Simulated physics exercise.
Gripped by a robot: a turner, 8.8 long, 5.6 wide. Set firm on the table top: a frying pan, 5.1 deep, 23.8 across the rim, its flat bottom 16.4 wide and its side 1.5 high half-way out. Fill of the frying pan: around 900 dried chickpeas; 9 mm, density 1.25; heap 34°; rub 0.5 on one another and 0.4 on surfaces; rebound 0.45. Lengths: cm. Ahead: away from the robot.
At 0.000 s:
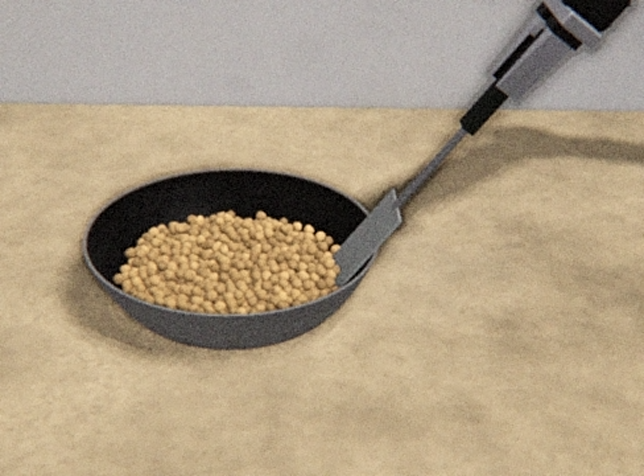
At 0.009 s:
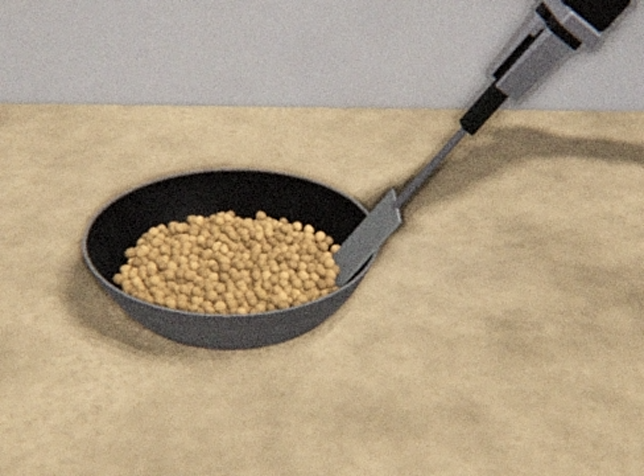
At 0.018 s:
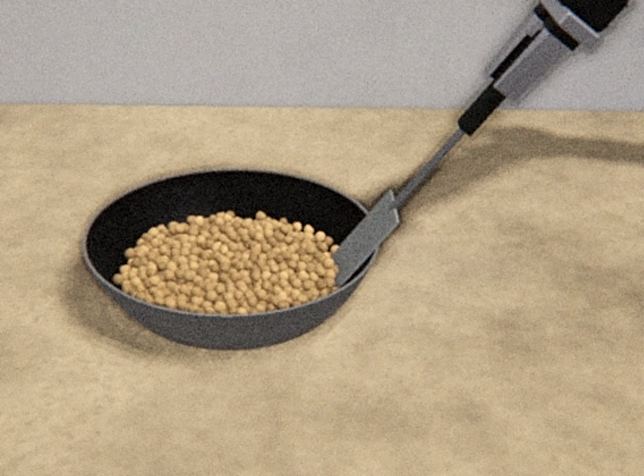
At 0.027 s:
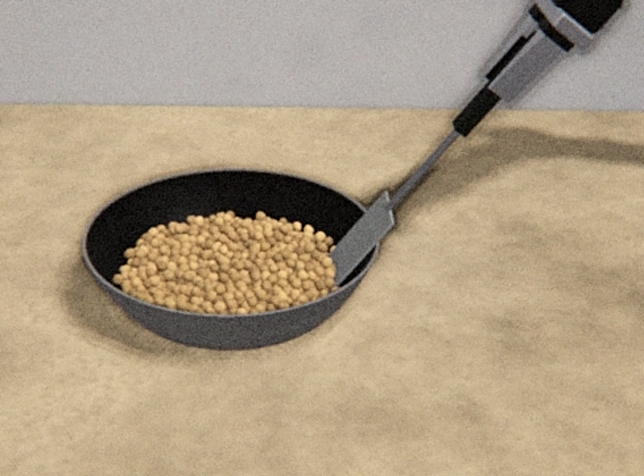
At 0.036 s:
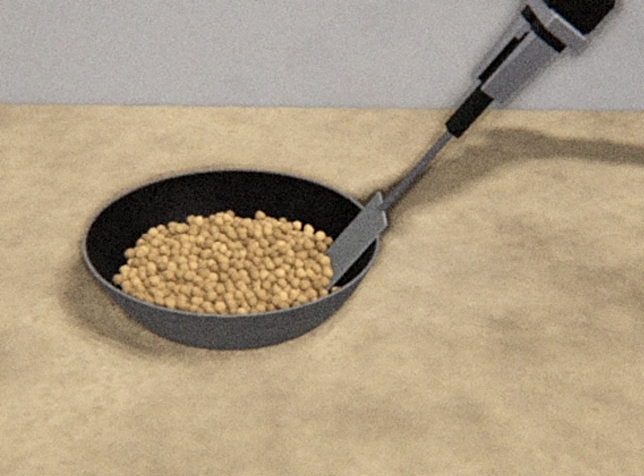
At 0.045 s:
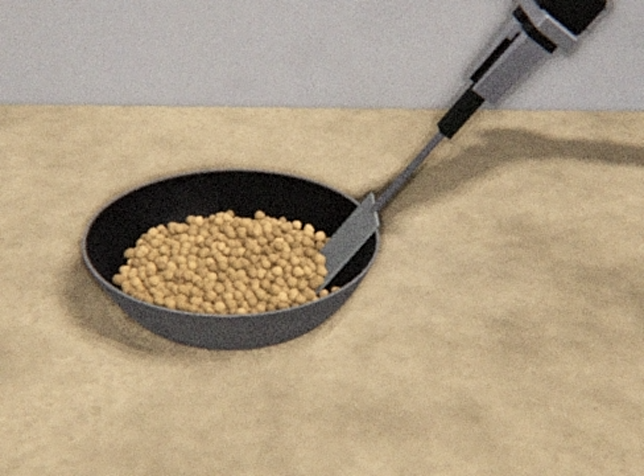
The footage shows a robot gripper holding a metal turner at the right side of a dark frying pan heaped with chickpeas on a tabletop; the turner slides slightly left into the pan, while the pile barely changes.
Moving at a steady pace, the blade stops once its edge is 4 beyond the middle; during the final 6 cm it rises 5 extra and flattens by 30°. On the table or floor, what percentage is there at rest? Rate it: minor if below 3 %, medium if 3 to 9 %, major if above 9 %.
Rating: Minor.
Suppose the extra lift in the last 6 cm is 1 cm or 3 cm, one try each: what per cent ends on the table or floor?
Result, in order: Approx. 0 % and 0 %.
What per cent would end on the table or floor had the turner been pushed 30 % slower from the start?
Estimate: Near 0 %.
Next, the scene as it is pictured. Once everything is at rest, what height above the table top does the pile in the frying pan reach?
5.0 cm.
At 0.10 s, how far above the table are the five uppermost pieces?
Height: Some 6 cm.
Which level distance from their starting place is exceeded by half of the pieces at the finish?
1 cm.
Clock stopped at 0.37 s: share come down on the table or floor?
That would be near 0 per cent, give or take.
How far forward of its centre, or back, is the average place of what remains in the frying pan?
Forward offset: Roughly 2.5 cm.
By 0.10 s, sloping 54°, highest piece 6 above the table; 900 in the frying pan.
By 0.15 s, sloping 40°, highest piece 7 above the table; 900 in the frying pan.
By 0.37 s, sloping 24°, highest piece 5 above the table; 890 in the frying pan, 9 on the table or floor, 1 on the blade or in flight.
By 1.42 s, sloping 24°, highest piece 5 above the table; 890 in the frying pan, 10 on the table or floor.
Final count, 890 in the frying pan, 10 on the table or floor. That is 1 % on the table or floor.
